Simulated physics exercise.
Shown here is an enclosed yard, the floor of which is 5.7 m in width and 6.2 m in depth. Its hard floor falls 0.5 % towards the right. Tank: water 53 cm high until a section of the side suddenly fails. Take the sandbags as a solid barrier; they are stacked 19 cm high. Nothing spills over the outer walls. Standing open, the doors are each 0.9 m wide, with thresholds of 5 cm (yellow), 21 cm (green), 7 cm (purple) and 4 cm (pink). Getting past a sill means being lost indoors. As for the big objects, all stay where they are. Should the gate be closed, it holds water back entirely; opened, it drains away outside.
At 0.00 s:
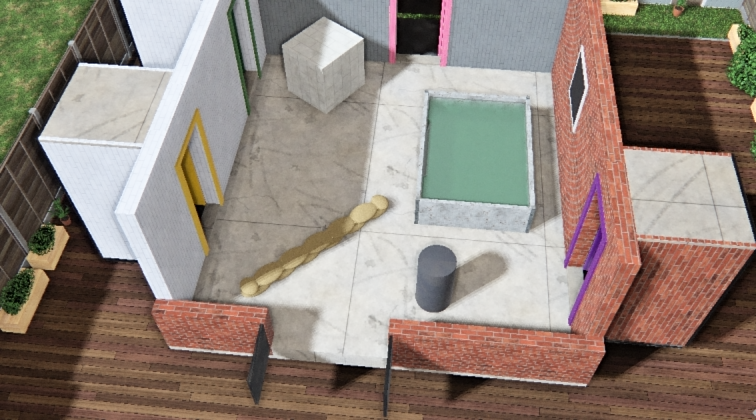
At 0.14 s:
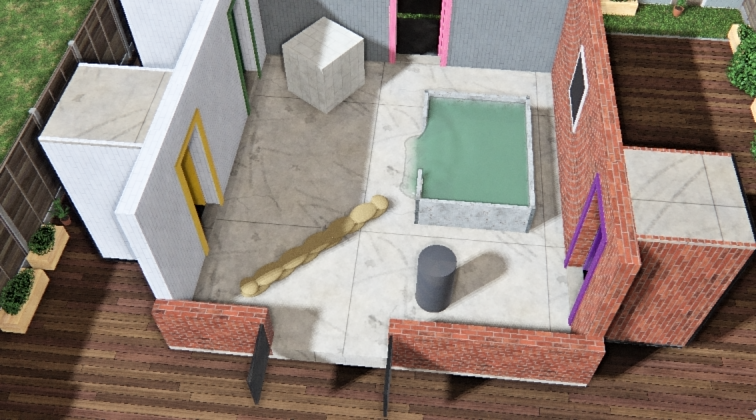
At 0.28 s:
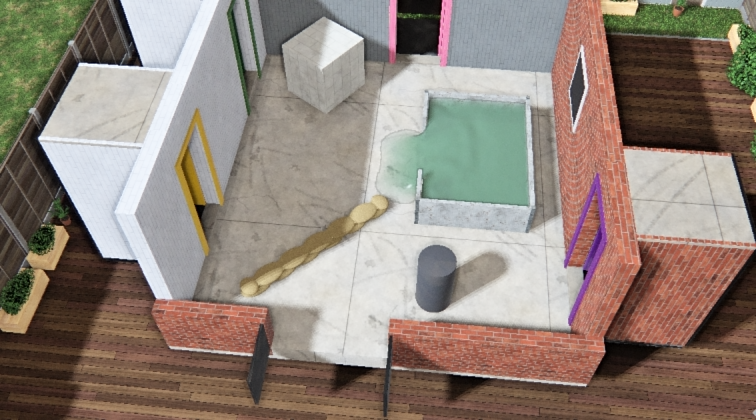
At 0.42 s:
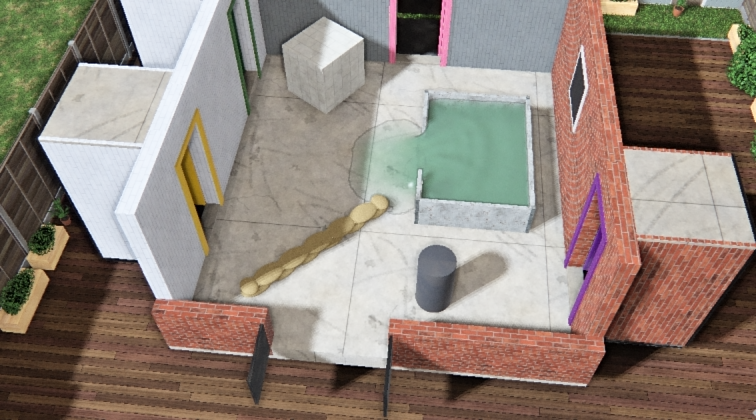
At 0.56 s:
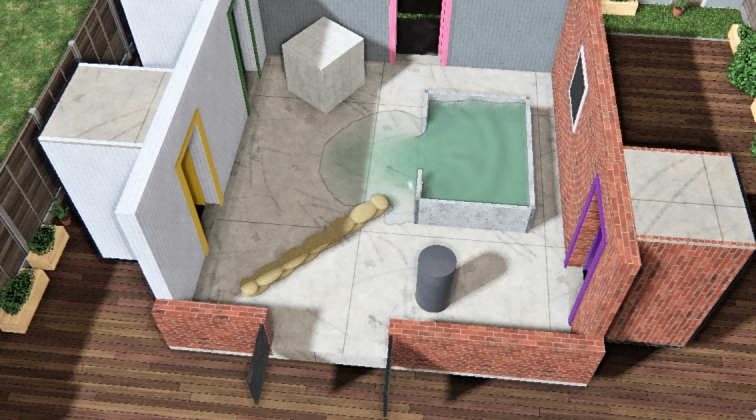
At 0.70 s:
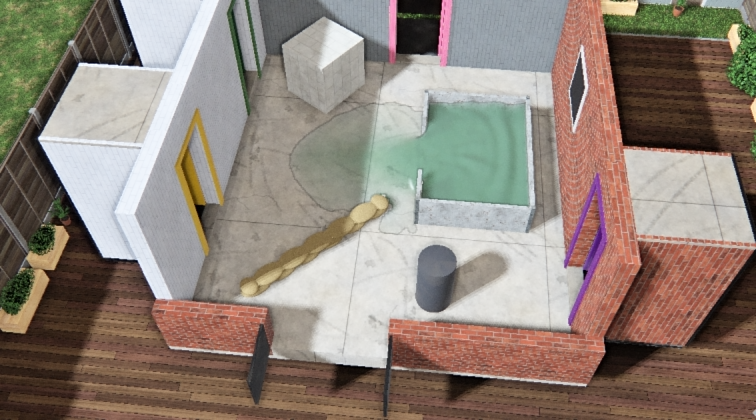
A walled yard with a pale stone floor, edged by dark wooden decking, is seen from high above by a still camera. A green-filled tank stands right of centre, with a dark grey cylinder below it, a tan sandbag row and pale block to its left, and yellow, green, pink and purple doorways around. Water breaks out of the tank's left side and spreads leftward in a thin, widening sheet above the sandbags.
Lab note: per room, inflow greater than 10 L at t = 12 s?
In order: Yellow door: The inflow ends up higher than the cap, green door: The inflow ends up lower than the cap, purple door: The inflow ends up lower than the cap, pink door: The inflow ends up higher than the cap.
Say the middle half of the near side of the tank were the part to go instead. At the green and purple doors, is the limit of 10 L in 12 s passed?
Here's how it goes: Green falls short, purple exceeds it.
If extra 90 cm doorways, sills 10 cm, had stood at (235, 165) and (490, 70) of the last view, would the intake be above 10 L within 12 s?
In the order given, higher then lower.
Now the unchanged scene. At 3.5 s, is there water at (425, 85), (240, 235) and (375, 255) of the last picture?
In turn: Under water, flooded, not reached.
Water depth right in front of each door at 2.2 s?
You'd see yellow at 15 cm, green at 18 cm, purple at 0 cm and pink at 0 cm.
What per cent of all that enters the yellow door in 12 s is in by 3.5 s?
I'd say close to 35 percent.
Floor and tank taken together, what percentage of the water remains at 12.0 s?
Share still there: About 88 %.
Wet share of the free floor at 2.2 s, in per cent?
I'd say around 40 % is wet.
After 1.4 s water covers 30 % of the floor and is deepest (28 cm) near (408, 168); yellow door not reached, green door not reached, purple door not reached, pink door not reached.
After 2.2 s water covers 40 % of the floor and is deepest (27 cm) near (257, 120); yellow door 15 cm at the sill, 13 L in, green door 18 cm at the sill, 0 L in, purple door not reached, pink door not reached.
After 3.5 s water covers 50 % of the floor and is deepest (22 cm) near (186, 324); yellow door 13 cm at the sill, 62 L in, green door 13 cm at the sill, 1 L in, purple door not reached, pink door 6 cm at the sill, 2 L in.
After 7.0 s water covers 85 % of the floor and is deepest (16 cm) near (308, 71); yellow door 11 cm at the sill, 114 L in, green door 13 cm at the sill, 1 L in, purple door not reached, pink door 3 cm at the sill, 9 L in.
After 12.0 s water covers 95 % of the floor and is deepest (10 cm) near (546, 81); yellow door 8 cm at the sill, 182 L in, green door 7 cm at the sill, 1 L in, purple door 6 cm at the sill, 0 L in, pink door 8 cm at the sill, 24 L in.
